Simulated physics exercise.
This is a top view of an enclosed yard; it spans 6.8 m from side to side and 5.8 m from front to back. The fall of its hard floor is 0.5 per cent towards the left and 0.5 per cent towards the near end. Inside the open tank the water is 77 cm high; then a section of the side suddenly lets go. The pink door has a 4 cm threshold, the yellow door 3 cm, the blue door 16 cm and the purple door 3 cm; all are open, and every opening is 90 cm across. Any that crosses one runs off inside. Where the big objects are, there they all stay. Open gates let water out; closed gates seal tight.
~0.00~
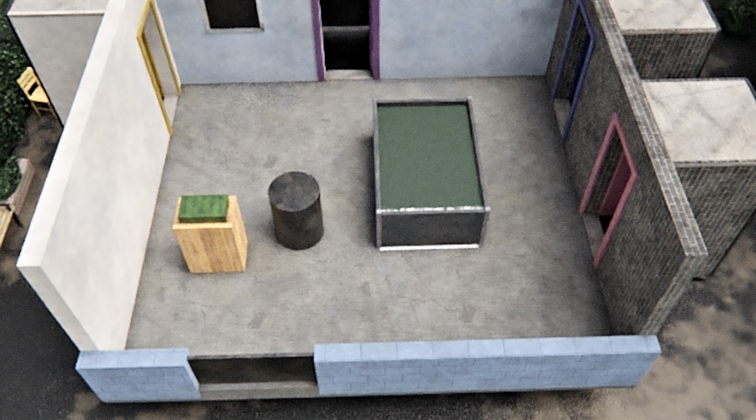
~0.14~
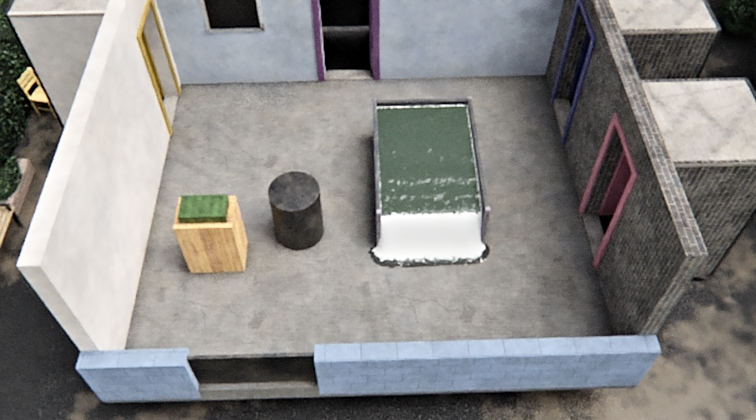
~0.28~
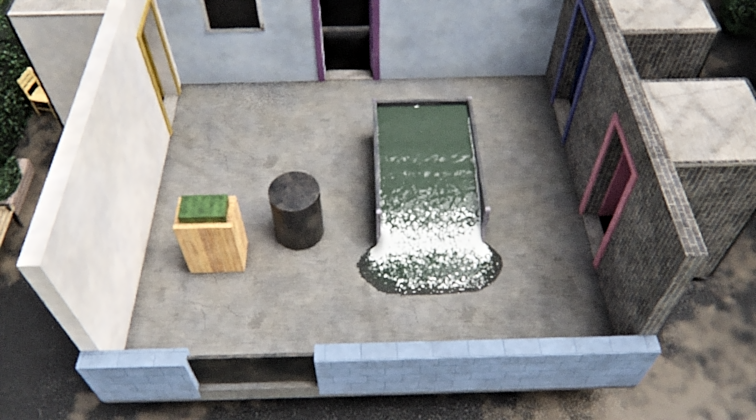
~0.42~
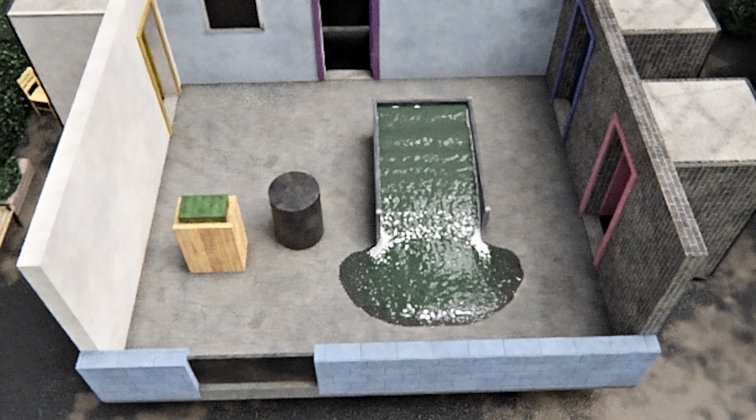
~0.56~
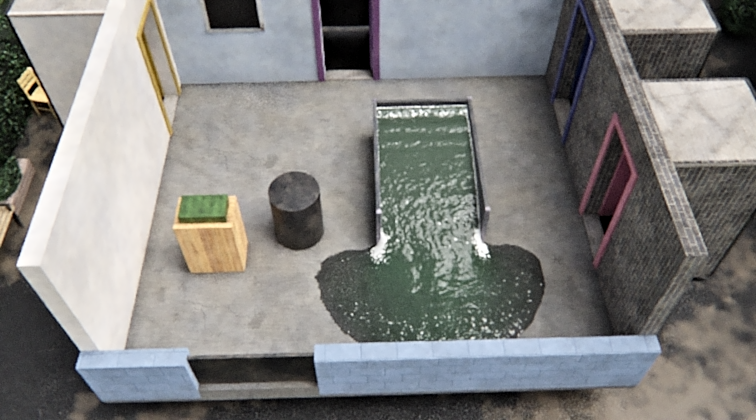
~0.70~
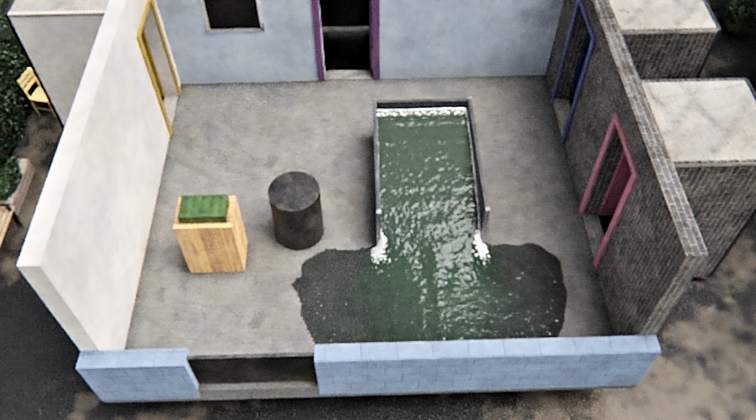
To begin with, green water lies still in an open tank beside a dark cylinder and a grass-topped wooden box in a walled yard. Then water pours out of the tank's near end in a white, foamy rush, and spreads across the floor in a widening dark pool, reaching the low blue wall.
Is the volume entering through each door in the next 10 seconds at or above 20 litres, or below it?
Result: The pink door is going to top the limit, the yellow door is going to top the limit, the blue door is going to fall short of the limit, the purple door is going to top the limit.
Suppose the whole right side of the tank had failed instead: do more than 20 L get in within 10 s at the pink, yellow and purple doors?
Then: Pink beyond it, yellow beyond it, purple short of it.
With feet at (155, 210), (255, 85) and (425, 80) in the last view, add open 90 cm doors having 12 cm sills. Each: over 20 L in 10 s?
In that order: Short of it, short of it, short of it.
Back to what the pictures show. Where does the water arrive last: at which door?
It's the purple door.
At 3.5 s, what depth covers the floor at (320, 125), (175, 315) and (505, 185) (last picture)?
Approximately 0, 17 and 3 centimetres, going through them in turn.
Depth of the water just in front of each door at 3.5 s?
In centimetres, the pink door has 10, the yellow door 0, the blue door 3 and the purple door 0.
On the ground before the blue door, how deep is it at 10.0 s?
Average: ~ 5.5 cm.
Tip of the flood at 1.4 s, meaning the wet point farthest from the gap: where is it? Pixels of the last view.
That lands around (213, 373) in the last picture.
After 1.4 s water covers 20 % of the floor and is deepest (47 cm) near (440, 366); pink door not reached, yellow door not reached, blue door not reached, purple door not reached.
After 2.2 s water covers 30 % of the floor and is deepest (48 cm) near (612, 361); pink door 4 cm at the sill, 0 L in, yellow door not reached, blue door not reached, purple door not reached.
After 3.5 s water covers 55 % of the floor and is deepest (30 cm) near (137, 295); pink door 10 cm at the sill, 10 L in, yellow door not reached, blue door 3 cm at the sill, 0 L in, purple door not reached.
After 6.0 s water covers 90 % of the floor and is deepest (16 cm) near (120, 376); pink door 7 cm at the sill, 38 L in, yellow door 4 cm at the sill, 1 L in, blue door 7 cm at the sill, 0 L in, purple door 5 cm at the sill, 0 L in.
After 10.0 s water covers 100 % of the floor and is deepest (12 cm) near (168, 149); pink door 4 cm at the sill, 47 L in, yellow door 10 cm at the sill, 57 L in, blue door 6 cm at the sill, 0 L in, purple door 7 cm at the sill, 54 L in.
